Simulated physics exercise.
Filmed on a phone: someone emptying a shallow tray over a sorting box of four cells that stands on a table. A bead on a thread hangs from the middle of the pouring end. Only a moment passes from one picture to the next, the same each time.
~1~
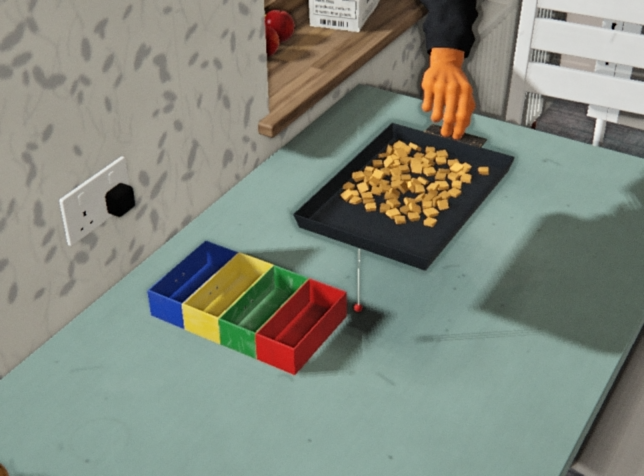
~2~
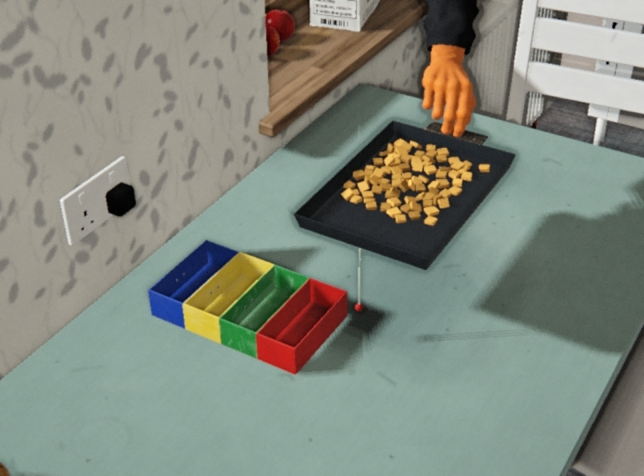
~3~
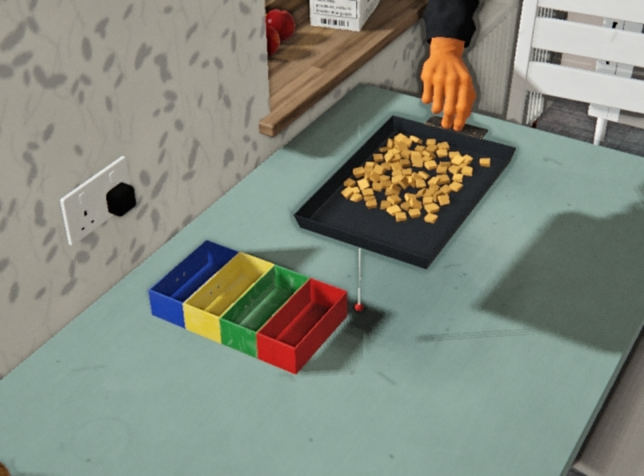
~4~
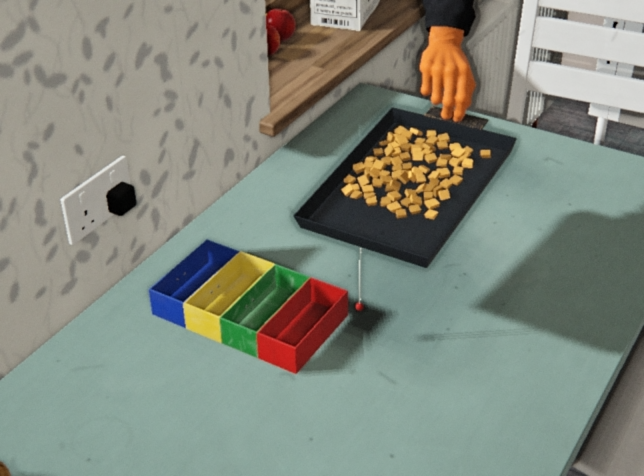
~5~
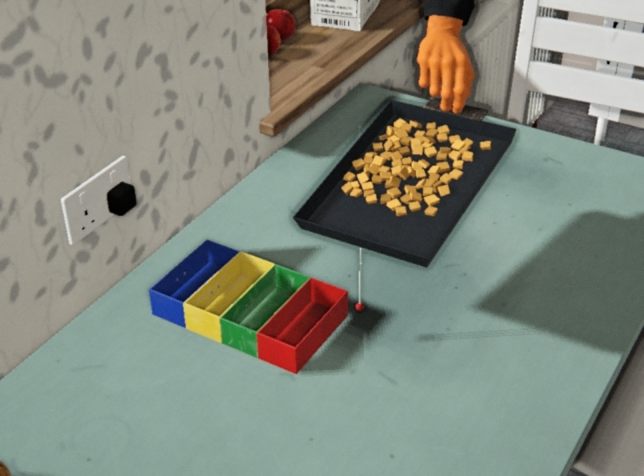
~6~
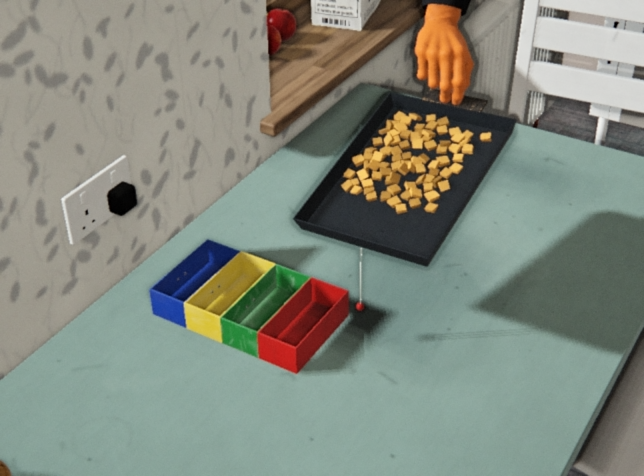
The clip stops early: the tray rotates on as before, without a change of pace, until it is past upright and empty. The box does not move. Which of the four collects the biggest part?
The red cell gets the most.
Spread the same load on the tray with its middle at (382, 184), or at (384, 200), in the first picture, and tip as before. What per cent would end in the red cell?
About 60 and 50 per cent.
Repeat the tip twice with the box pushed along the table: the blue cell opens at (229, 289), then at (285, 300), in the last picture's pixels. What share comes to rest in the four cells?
About 100 and 100 per cent.
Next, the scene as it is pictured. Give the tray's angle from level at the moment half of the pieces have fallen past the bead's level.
Roughly 110°.
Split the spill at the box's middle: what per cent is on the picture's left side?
Near 0 %.
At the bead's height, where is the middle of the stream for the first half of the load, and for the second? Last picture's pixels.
Early half (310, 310), late half (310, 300).
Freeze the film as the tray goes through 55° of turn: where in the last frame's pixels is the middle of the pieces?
At about (341, 220).
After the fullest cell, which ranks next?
Second comes the green cell.
Just after the last frame, tray tipped steeply; almost all on the tray; just a few falling or outside the box.
A moment on, tray tipped right over; the larger part on the tray; about a tenth in the red cell; about a tenth in the green cell; about a tenth falling or outside the box.
Further on, tray tipped past a quarter turn; roughly half in the red cell; about a tenth in the green cell; roughly a third falling or outside the box.
When it is over, tray tipped past a quarter turn; roughly half in the red cell; about a tenth in the green cell; not one in the yellow cell; not one in the blue cell; roughly a third outside the box.
